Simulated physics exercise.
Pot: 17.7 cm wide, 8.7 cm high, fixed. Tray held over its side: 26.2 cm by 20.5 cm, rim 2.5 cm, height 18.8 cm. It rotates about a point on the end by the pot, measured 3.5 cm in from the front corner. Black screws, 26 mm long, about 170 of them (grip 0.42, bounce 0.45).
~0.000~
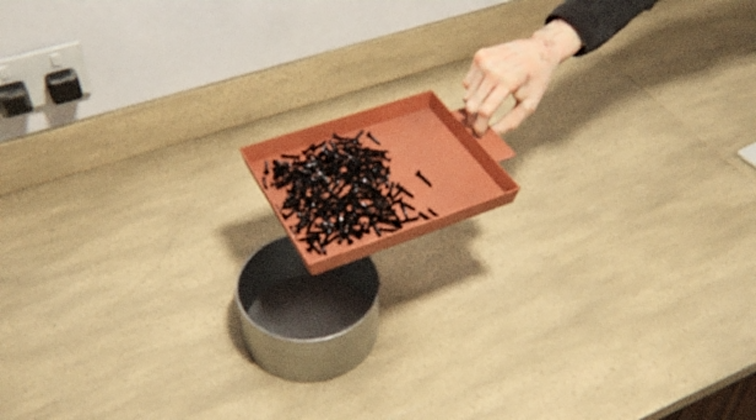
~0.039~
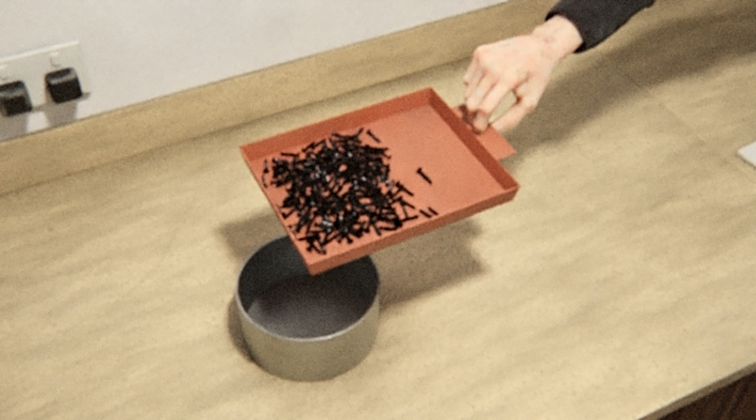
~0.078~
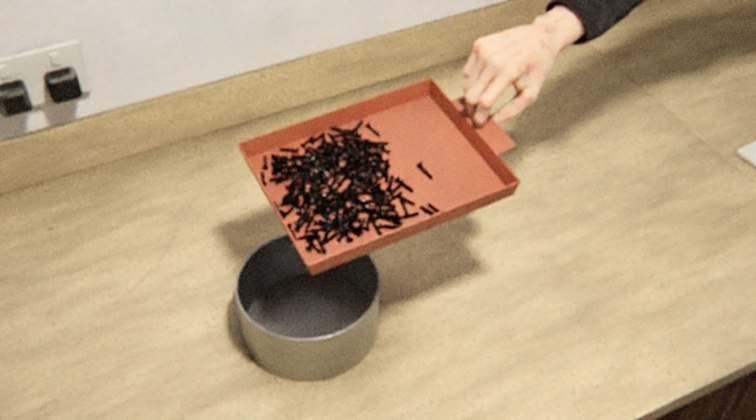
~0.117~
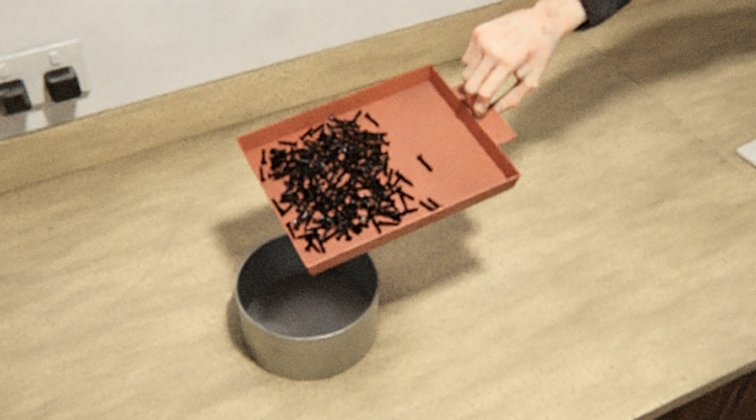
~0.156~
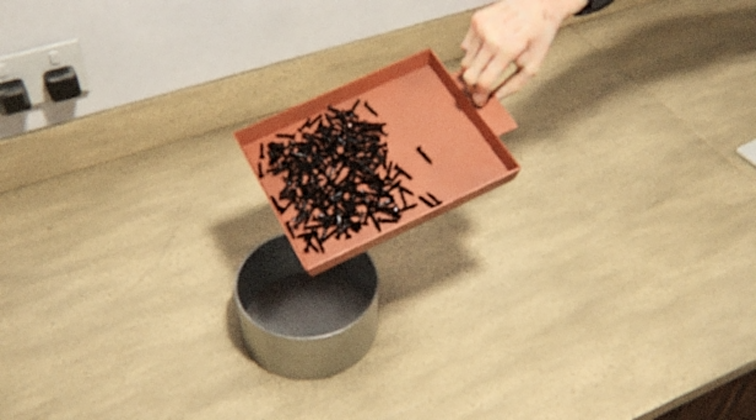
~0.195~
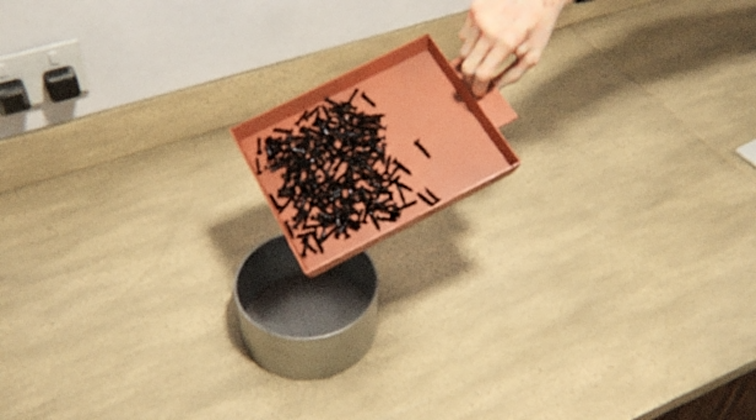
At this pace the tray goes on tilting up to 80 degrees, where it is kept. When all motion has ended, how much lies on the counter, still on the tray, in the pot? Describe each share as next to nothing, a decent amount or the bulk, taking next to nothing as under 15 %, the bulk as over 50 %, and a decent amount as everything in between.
My prediction: Counter: I expect the major share of the load there; tray: I expect a mere dribble of the load there; pot: I expect a mere dribble of the load there.
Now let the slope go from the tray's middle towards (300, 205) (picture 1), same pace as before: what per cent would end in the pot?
Estimate: Near 20 per cent.
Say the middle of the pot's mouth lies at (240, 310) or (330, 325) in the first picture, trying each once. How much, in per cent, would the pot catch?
I'd say some 25 per cent for the first and some 75 per cent for the second.
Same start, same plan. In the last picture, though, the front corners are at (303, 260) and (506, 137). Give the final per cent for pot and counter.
Pot 30 % / counter 40 %.
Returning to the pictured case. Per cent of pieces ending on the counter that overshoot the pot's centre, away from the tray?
Roughly 90 per cent.
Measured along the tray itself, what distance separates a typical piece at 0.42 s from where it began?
About 3 cm.
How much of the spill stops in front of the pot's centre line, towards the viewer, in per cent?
About 100 percent of the spill.
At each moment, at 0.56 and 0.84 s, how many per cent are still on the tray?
In turn: 100, 30.
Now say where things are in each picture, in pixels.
Tray tilt 0 degrees, front corners at (311, 260) and (515, 187); middle of the pieces at (334, 188); pot at (308, 283), in the first picture.
Tray tilt 1 degrees, front corners at (311, 260) and (515, 185); middle of the pieces at (334, 186), in the second picture.
Tray tilt 4 degrees, front corners at (310, 261) and (515, 180), lowest corner left front; middle of the pieces at (333, 183), in the third picture.
Tray tilt 8 degrees, front corners at (309, 262) and (515, 173), lowest corner left front; middle of the pieces at (332, 178), in the fourth picture.
Tray tilt 14 degrees, front corners at (309, 265) and (516, 166), lowest corner left front; middle of the pieces at (331, 173), in the fifth picture.
Tray tilt 19 degrees, front corners at (308, 268) and (516, 161), lowest corner left front; middle of the pieces at (329, 169); pot at (306, 281). The tray's pace is about 140 degrees a second, in the sixth picture.
Then, at 0.42 s, tilt 51 degrees; the tray holds 100 %, the pot 0 %.
Then, at 0.56 s, tilt 70 degrees; the tray holds 100 %, the pot 0 %.
After 0.84 s, tilt 80 degrees; the tray holds 30 %, the pot 0 %.
In the end, at 2.2 s, counter 90 %, tray 5 %, pot 5 %.
